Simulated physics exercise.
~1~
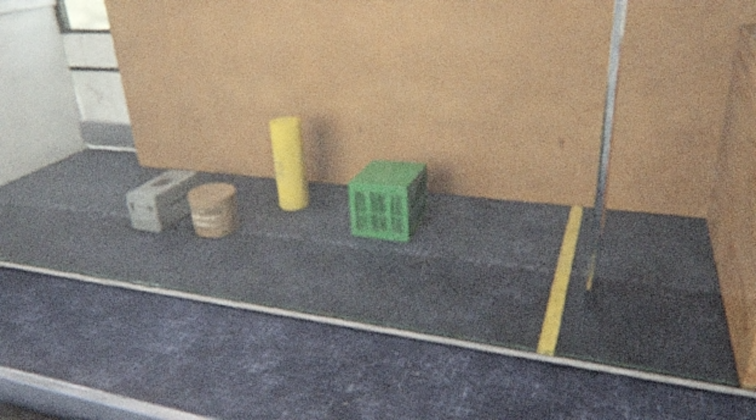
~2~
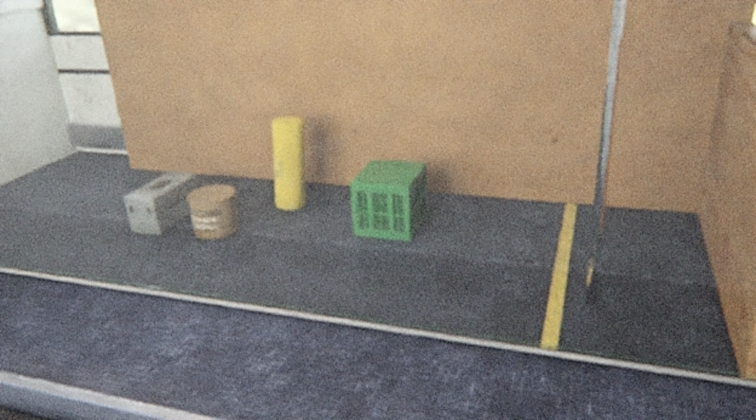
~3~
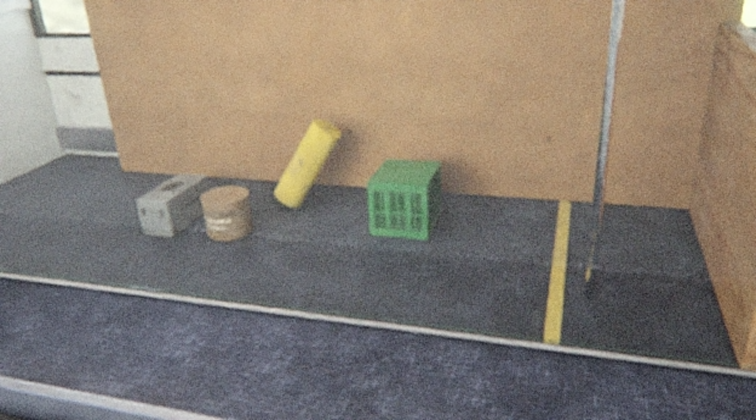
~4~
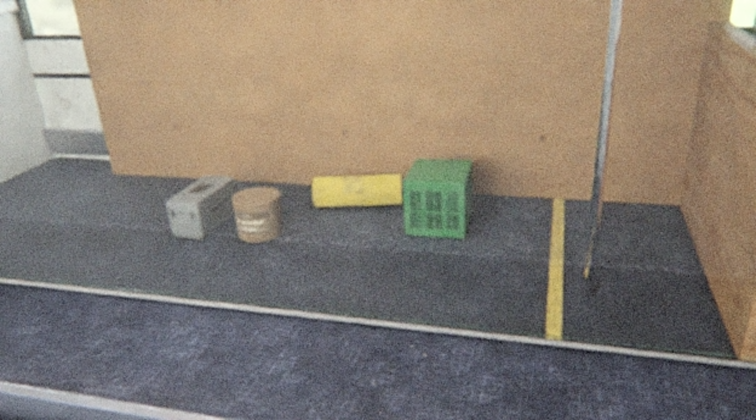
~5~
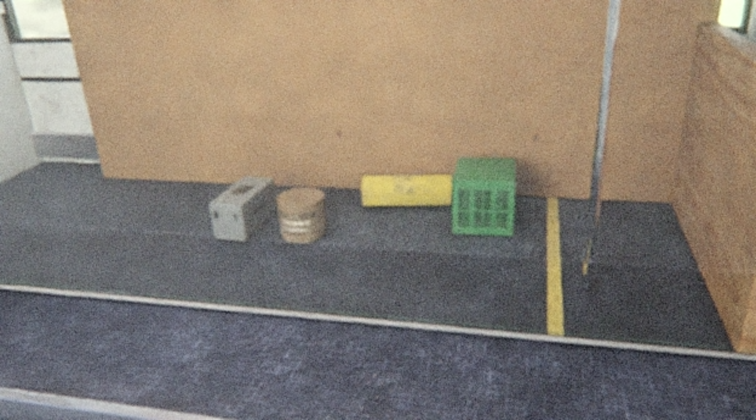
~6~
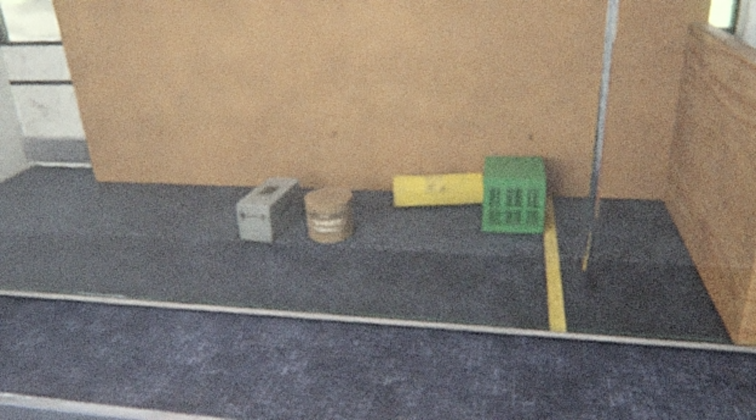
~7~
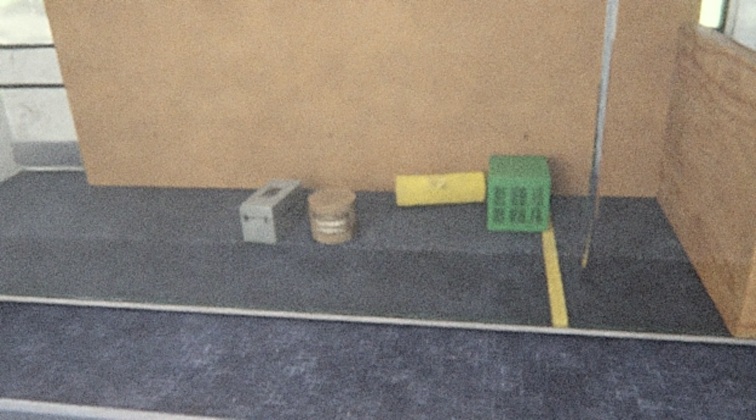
In a bay, a yellow roll topples and loose goods slide right, stopping before the line.
